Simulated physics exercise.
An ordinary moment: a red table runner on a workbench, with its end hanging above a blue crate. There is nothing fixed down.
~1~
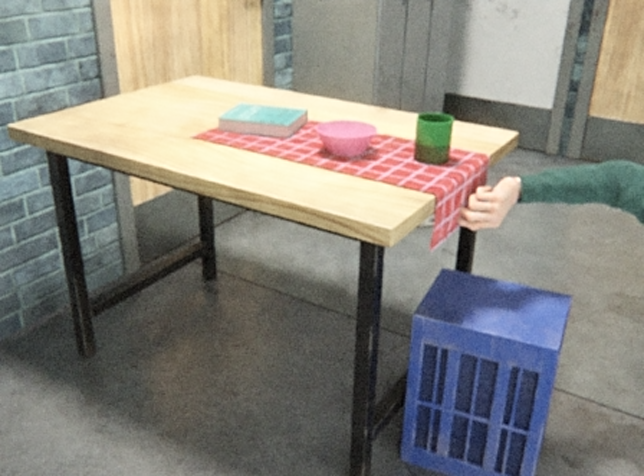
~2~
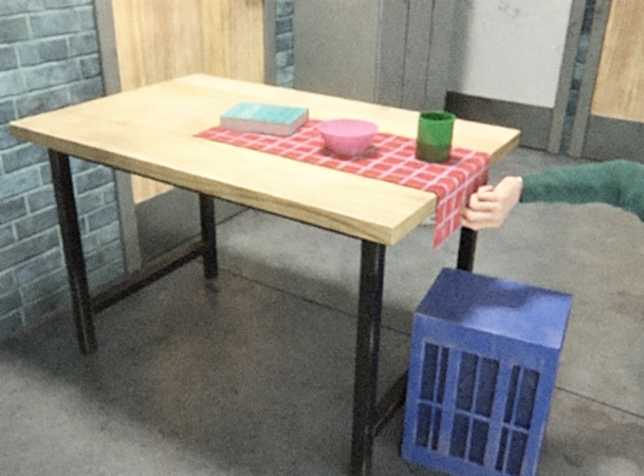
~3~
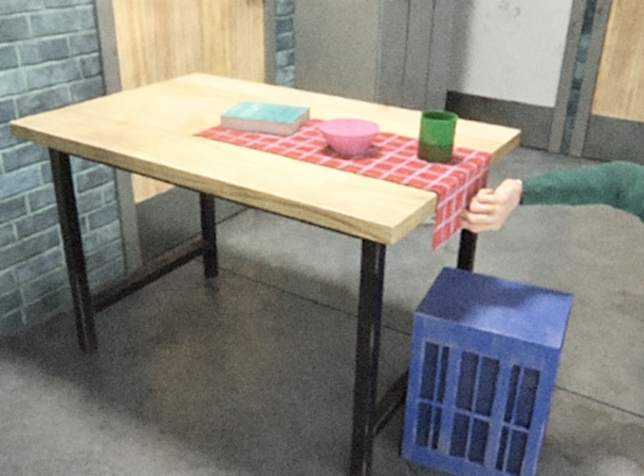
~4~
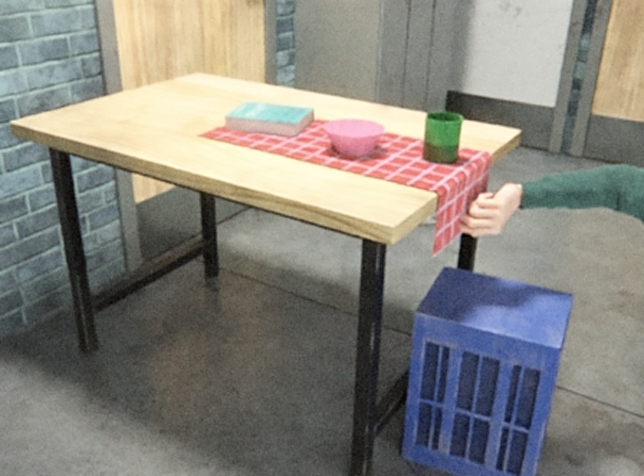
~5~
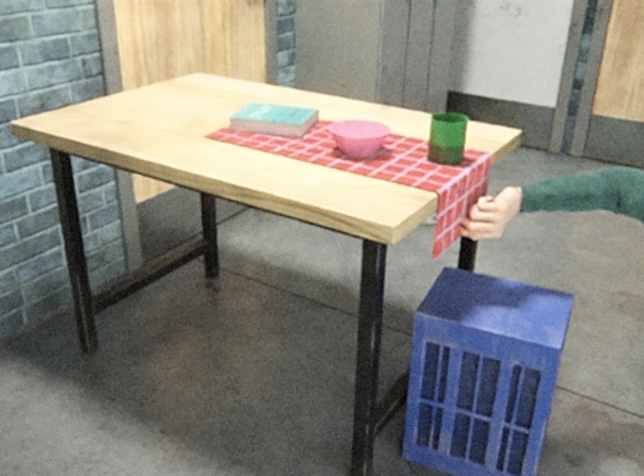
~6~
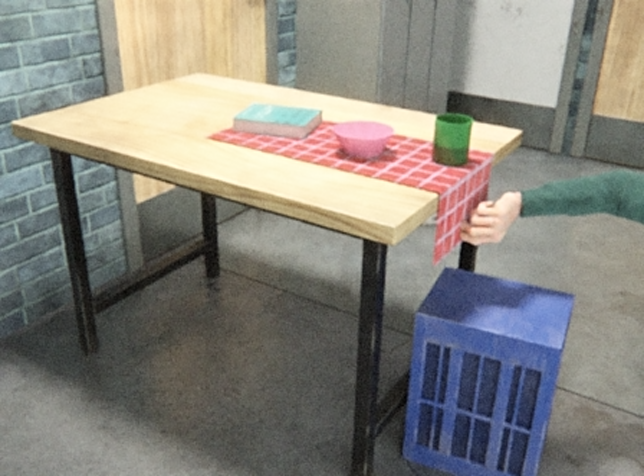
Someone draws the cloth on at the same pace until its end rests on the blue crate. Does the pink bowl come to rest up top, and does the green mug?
One by one: The pink bowl does; the green mug does not.
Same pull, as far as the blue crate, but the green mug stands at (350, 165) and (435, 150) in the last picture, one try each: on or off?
With the first position it does not fall, and with the second it does not stay up.
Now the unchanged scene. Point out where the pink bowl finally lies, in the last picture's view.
That one winds up at (416, 152) in the last picture.
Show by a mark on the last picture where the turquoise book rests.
End position: (322, 129).
Then, 0.36 s past the final frame, hem going down; bowl moved a little; mug moved a little.
Then, 0.92 s past the final frame, hem on the crate; bowl carried along near (413, 151); mug over the edge.
When it is over, hem on the crate; bowl carried along near (416, 152); mug over the edge. The pink bowl remains up there and the green mug is carried off the end.
